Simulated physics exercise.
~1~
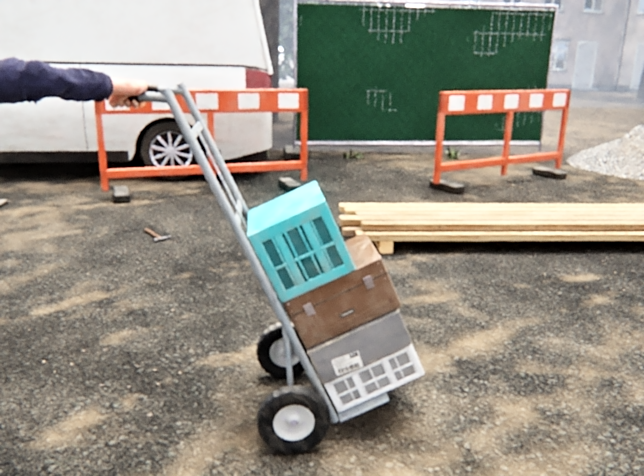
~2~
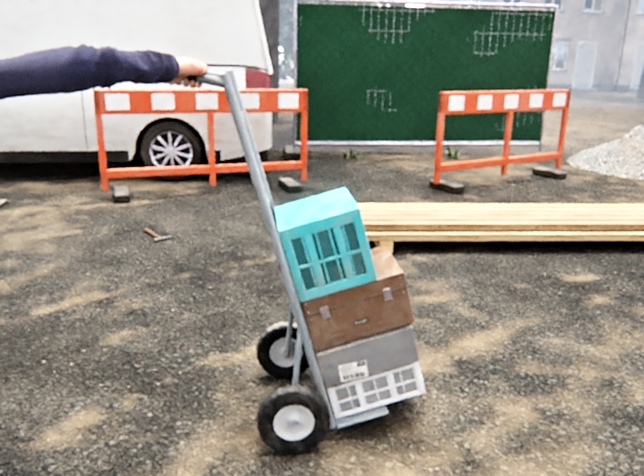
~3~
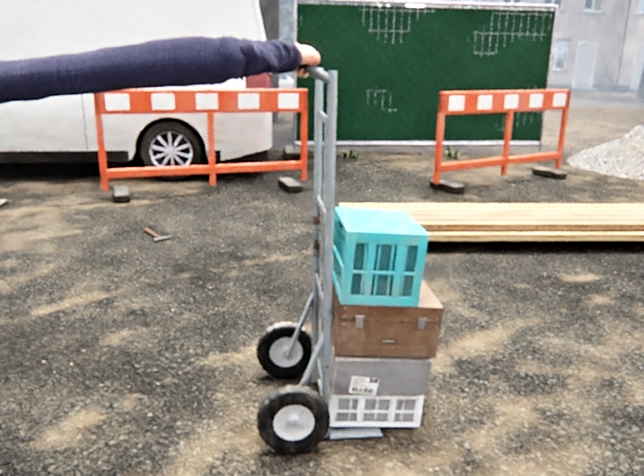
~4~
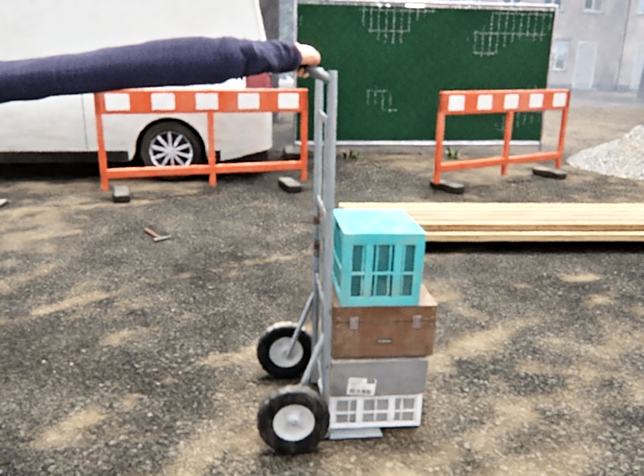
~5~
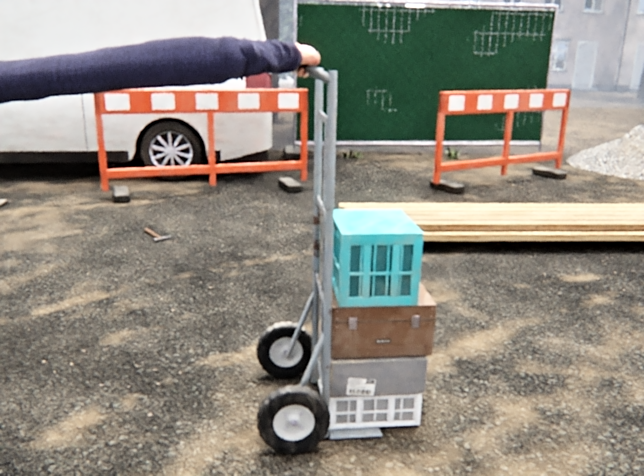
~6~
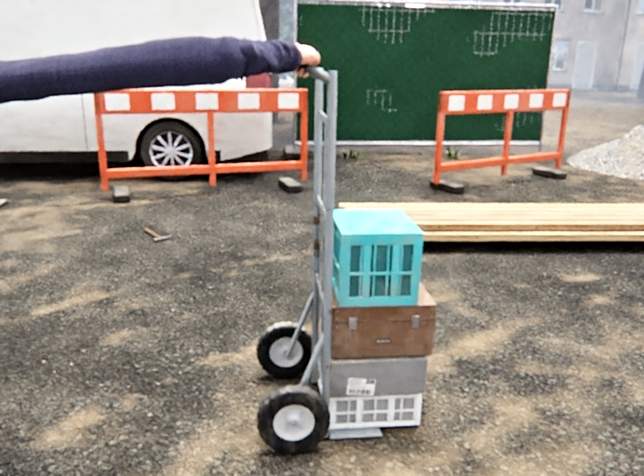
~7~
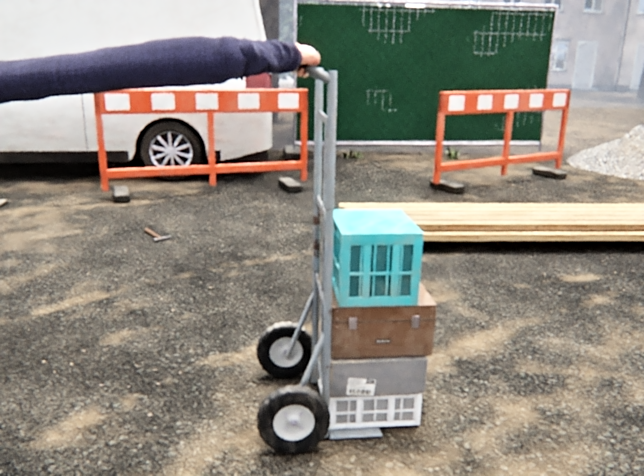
A sack truck stacked with boxes and a turquoise crate on top was swung upright by an outstretched arm, its handle moving right, and after a slight shift the whole stack settled and stood still beside the upright frame, with nothing fallen.
